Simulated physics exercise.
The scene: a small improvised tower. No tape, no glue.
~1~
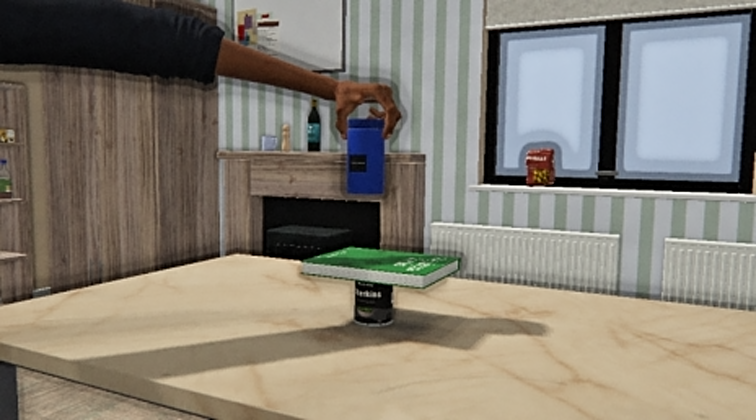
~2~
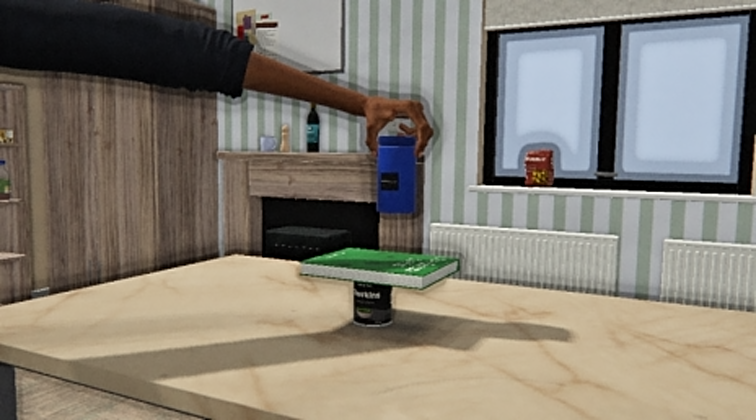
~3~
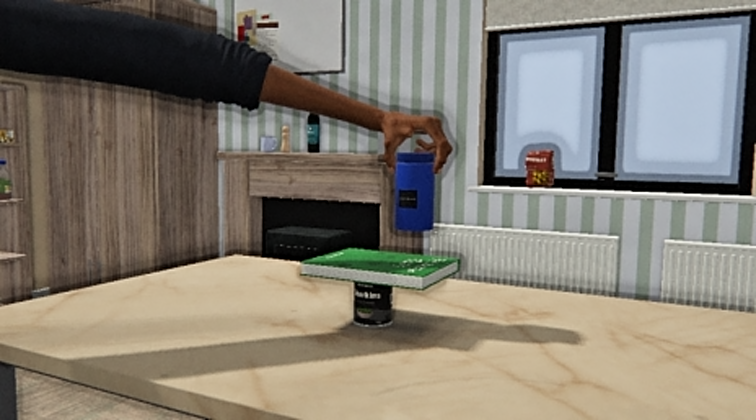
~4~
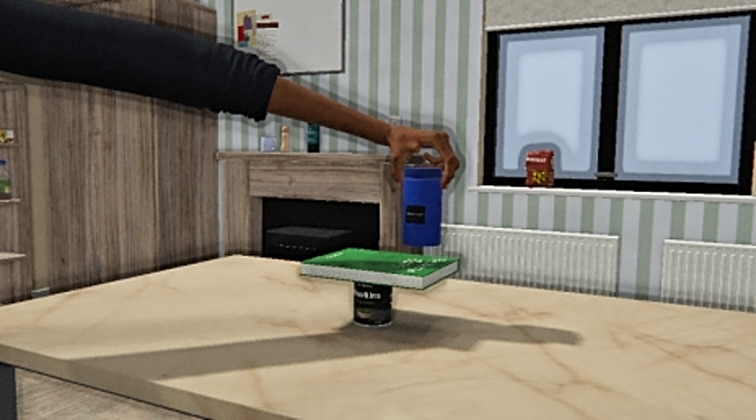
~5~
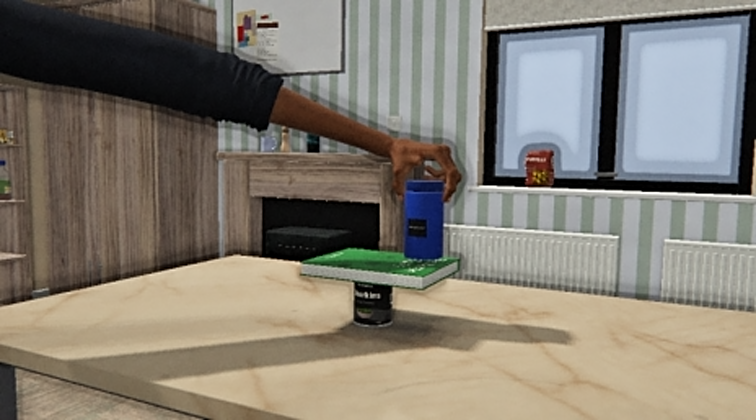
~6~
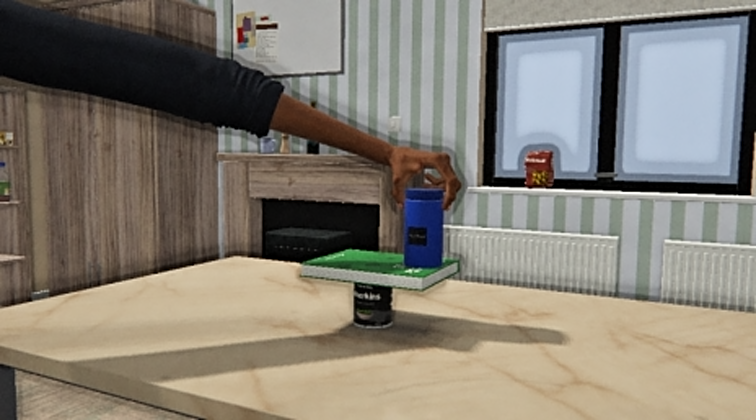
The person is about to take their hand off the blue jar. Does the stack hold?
In the end the stack loses its balance.
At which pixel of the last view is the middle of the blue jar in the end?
Near (499, 321).
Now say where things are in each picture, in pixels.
Still above its spot; blue jar (366, 156); green book (382, 265), in the first frame.
Still above its spot; blue jar (397, 174); green book (382, 266), in the second frame.
Still above its spot; blue jar (415, 191); green book (382, 267), in the third frame.
Still above its spot; blue jar (422, 206); green book (382, 267), in the fourth frame.
Still above its spot; blue jar (424, 219); green book (382, 267), in the fifth frame.
Set down, still held; blue jar (424, 227); green book (382, 268), in the sixth frame.
Then, 0.30 s later than the last frame, blue jar tilted by 18° near (437, 242); green book tilted by 18°.
Then, 0.50 s later than the last frame, blue jar now fallen; green book tilted by 66°.
Then, 0.80 s later than the last frame, green book tilted by 44°.
When it is over, fallen, blue jar; lying over in the stack, green book; black tin as before. End places, in pixels of the last picture, blue jar near (498, 321). The stack comes apart.
